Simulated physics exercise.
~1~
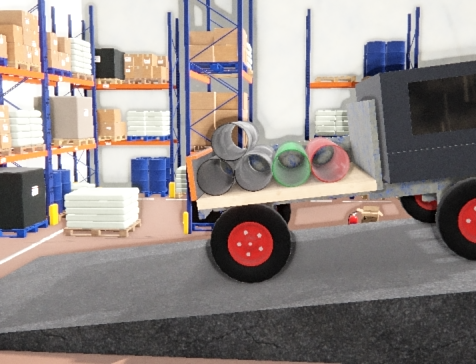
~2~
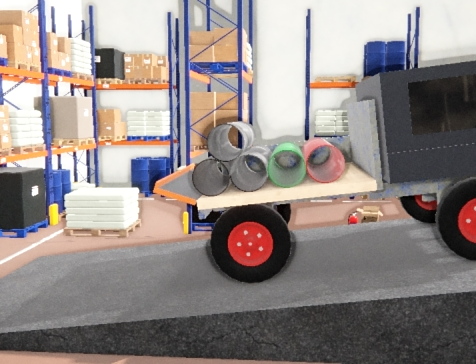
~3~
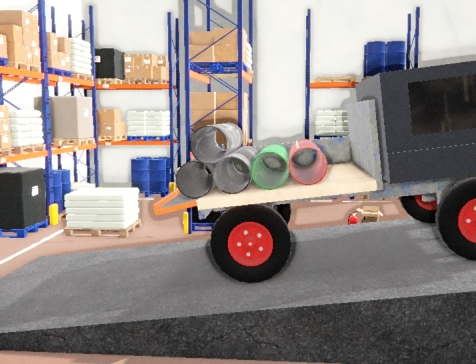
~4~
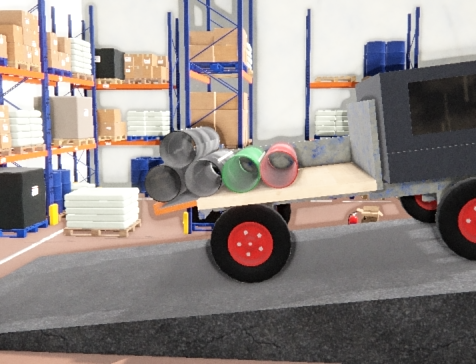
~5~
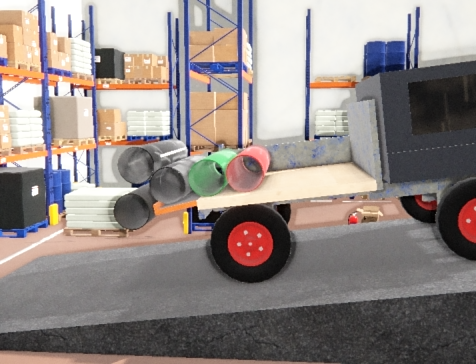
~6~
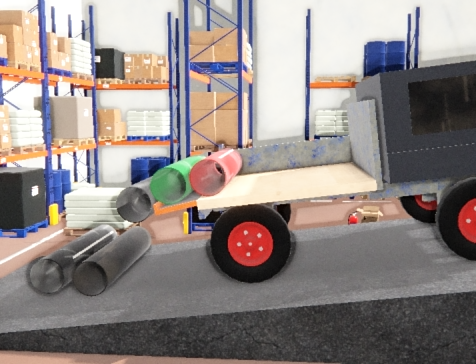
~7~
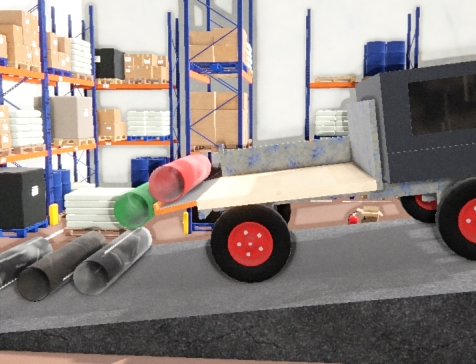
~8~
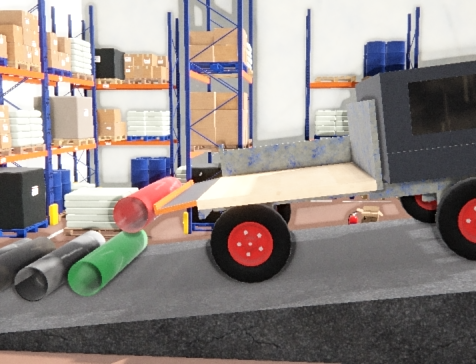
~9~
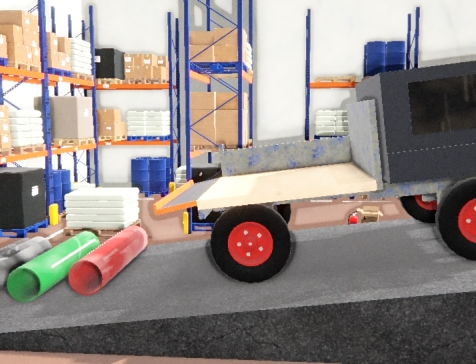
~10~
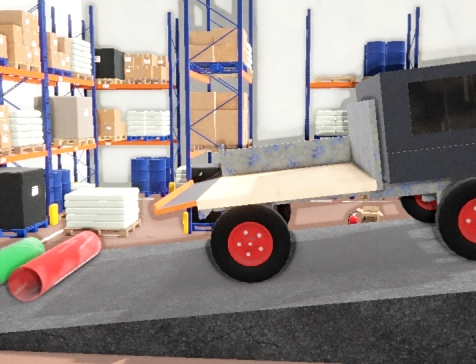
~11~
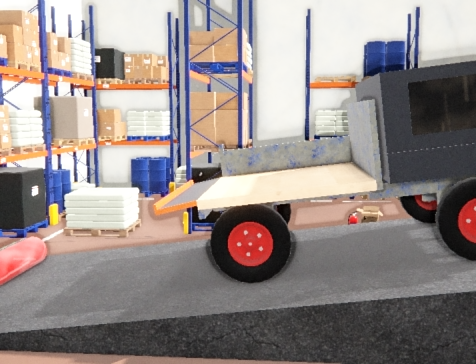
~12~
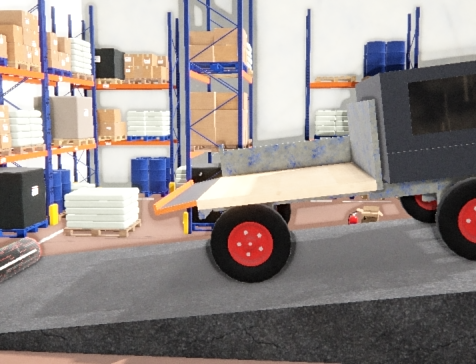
In a warehouse, a pick-up stands on a slope as its tailgate drops and grey, green and red pipes roll left off the bed, the grey ones first, then green, then red, tumbling to the ground and rolling away downhill, leaving the bed empty.
